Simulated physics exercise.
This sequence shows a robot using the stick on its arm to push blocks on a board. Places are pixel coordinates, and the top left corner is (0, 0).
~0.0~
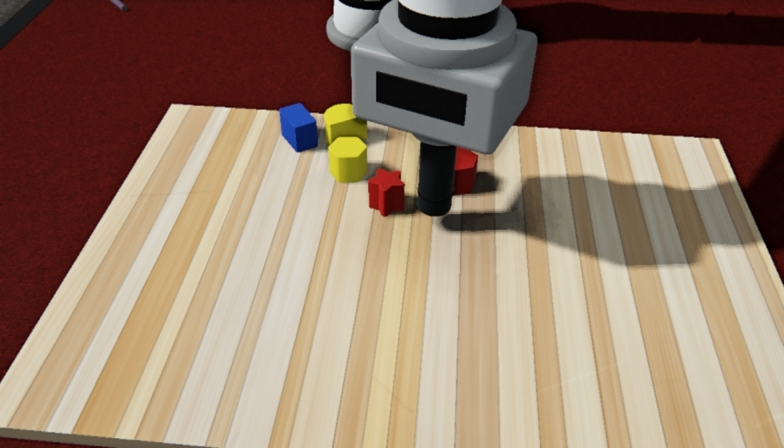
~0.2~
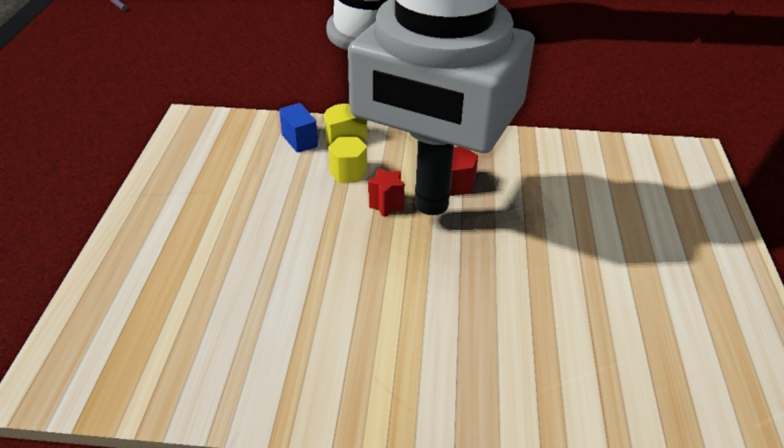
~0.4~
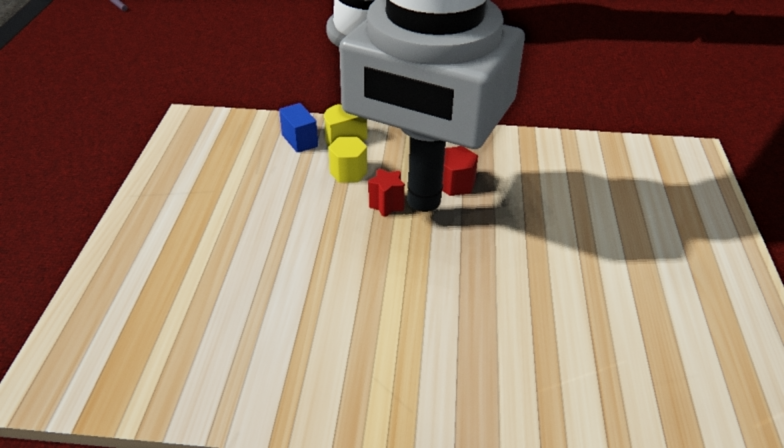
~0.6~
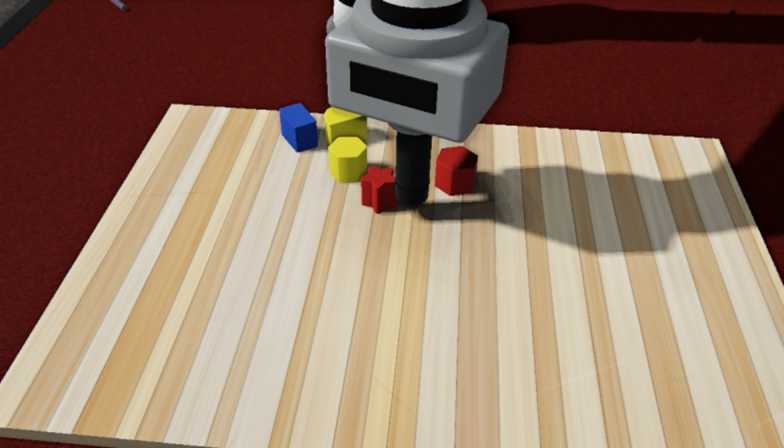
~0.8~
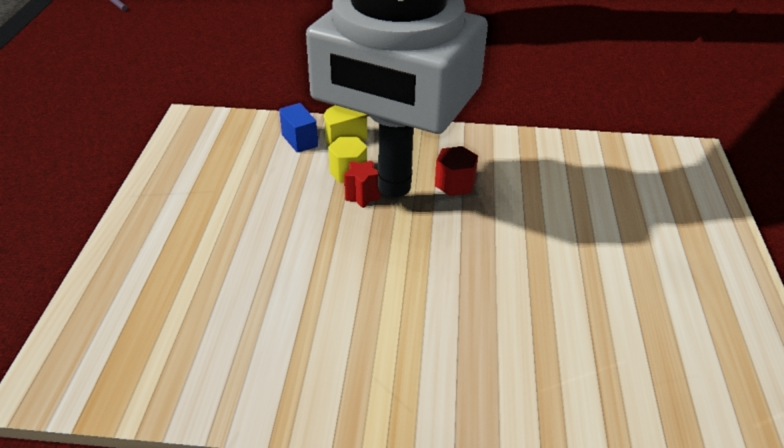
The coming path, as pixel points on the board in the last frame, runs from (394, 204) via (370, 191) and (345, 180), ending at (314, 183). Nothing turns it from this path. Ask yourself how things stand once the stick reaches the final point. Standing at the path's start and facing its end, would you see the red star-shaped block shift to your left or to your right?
Towards the left-hand side.
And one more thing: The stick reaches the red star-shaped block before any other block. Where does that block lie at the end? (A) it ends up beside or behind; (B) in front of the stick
B (in front of the stick)
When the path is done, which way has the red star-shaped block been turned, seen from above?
Overhead view: Anti-clockwise.
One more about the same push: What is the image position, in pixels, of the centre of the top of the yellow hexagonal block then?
It will end up at (326, 135).
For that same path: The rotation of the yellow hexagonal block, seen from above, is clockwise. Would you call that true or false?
Answer: True.
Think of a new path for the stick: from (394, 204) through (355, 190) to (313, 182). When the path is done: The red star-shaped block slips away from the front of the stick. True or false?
That is false.
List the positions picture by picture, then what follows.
The first picture shows lower end of the stick at (434, 207), tops of blocks, yellow hexagonal block at (348, 147), red star-shaped block at (387, 179), red hexagonal block at (457, 157).
The second picture shows stick at (432, 206), blocks as before.
The third picture shows stick at (424, 202), blocks as before.
The fourth picture shows stick at (412, 196), red star-shaped block at (380, 176).
The fifth picture shows stick at (395, 188), yellow hexagonal block at (348, 147), red star-shaped block at (362, 170), red hexagonal block at (457, 157).
On the path given first. Halfway along, stick at (358, 168); yellow hexagonal block at (340, 142), turned 30° clockwise; red star-shaped block at (329, 163), turned 65° anticlockwise.
At the end, stick at (313, 168); yellow hexagonal block at (326, 135), turned 55° clockwise; red star-shaped block at (286, 168), turned 85° anticlockwise; red hexagonal block not moved.
